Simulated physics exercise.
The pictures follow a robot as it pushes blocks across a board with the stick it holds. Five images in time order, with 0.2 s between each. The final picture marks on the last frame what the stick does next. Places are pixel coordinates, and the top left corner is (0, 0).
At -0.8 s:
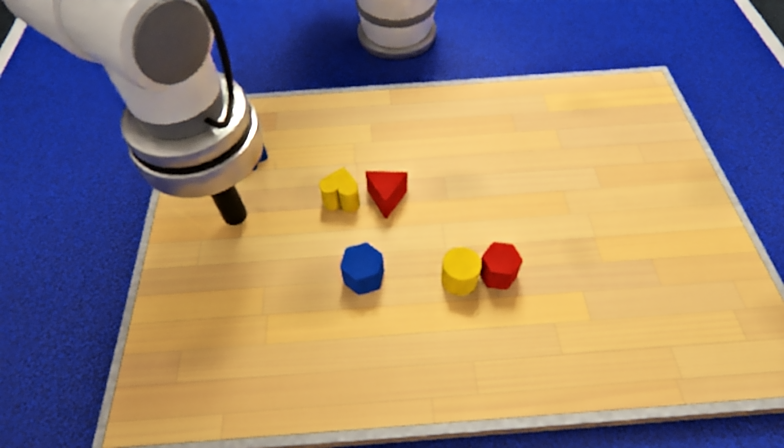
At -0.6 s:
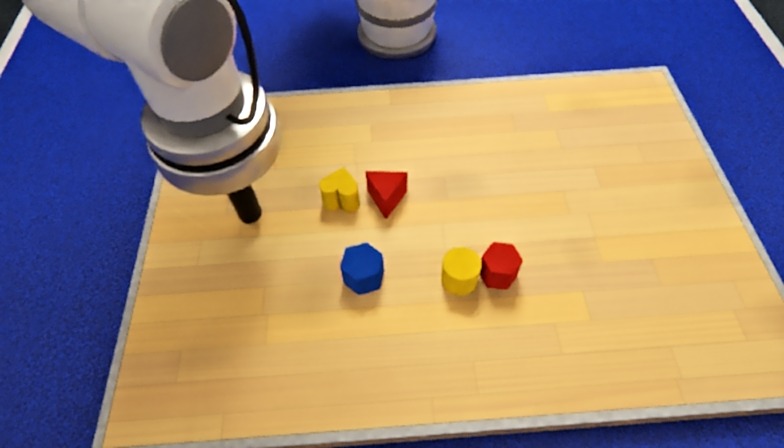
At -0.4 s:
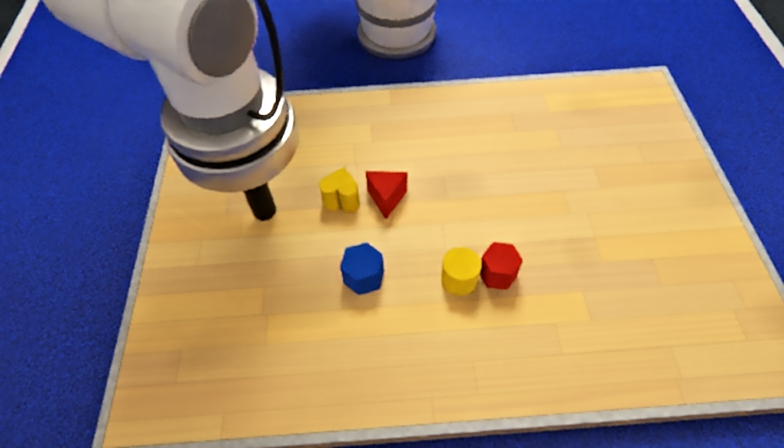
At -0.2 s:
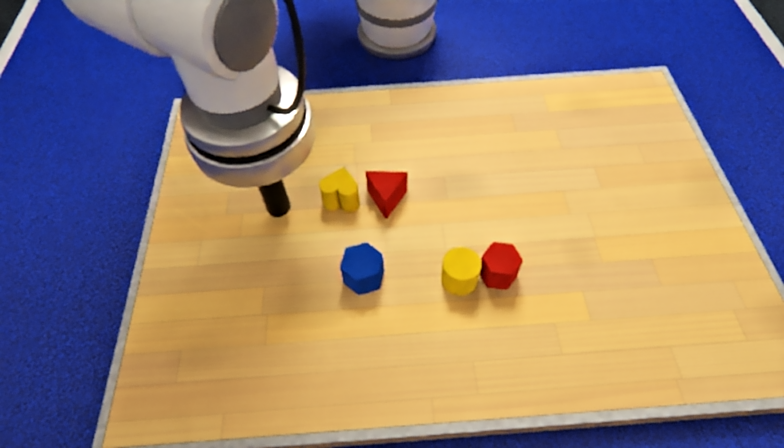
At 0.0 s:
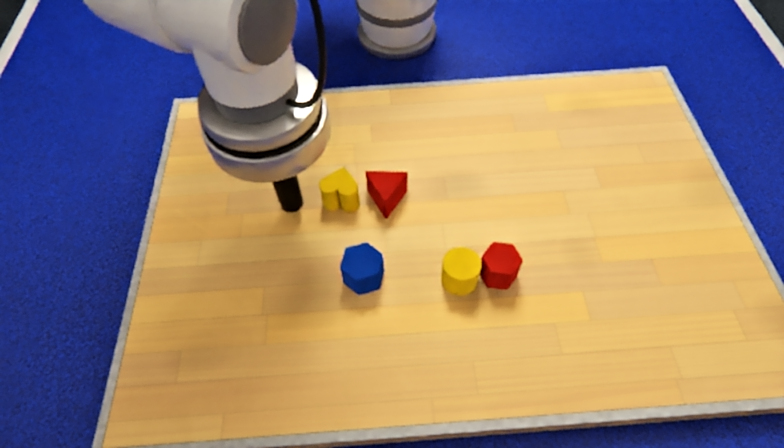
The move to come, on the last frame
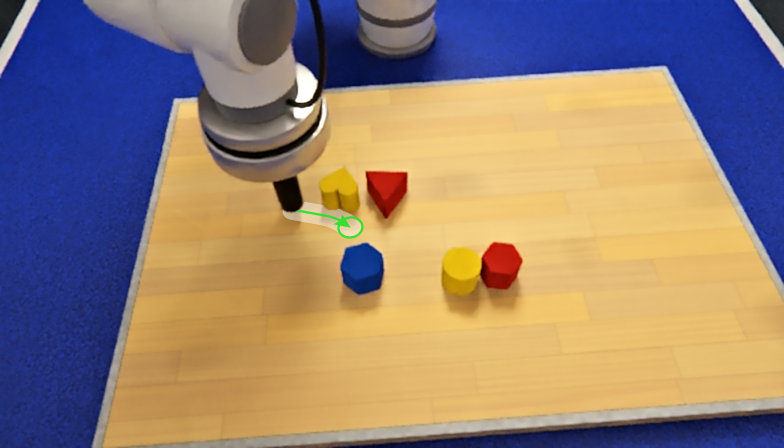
White robot arm moving its black stick slowly right across a wooden board toward a yellow heart, the coloured blocks staying still.
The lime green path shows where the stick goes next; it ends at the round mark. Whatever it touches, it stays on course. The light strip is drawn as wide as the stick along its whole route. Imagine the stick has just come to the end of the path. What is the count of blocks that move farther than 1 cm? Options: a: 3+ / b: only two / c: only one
c
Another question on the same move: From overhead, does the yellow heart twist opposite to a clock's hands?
Yes - that is the case.
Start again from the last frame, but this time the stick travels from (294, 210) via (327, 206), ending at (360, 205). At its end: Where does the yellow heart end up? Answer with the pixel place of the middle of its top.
That would be at about pixel (382, 170).
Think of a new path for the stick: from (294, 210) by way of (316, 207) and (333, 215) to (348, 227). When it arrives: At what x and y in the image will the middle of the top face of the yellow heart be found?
Top centre: (360, 184).
The drawn path runs from (294, 210) through (324, 215) to (350, 227).
The first path, step by step. Halfway along, stick (323, 209); yellow heart (346, 181).
At the end, stick (349, 221); yellow heart (352, 179), turned 25° anticlockwise; red triangular piece not moved.
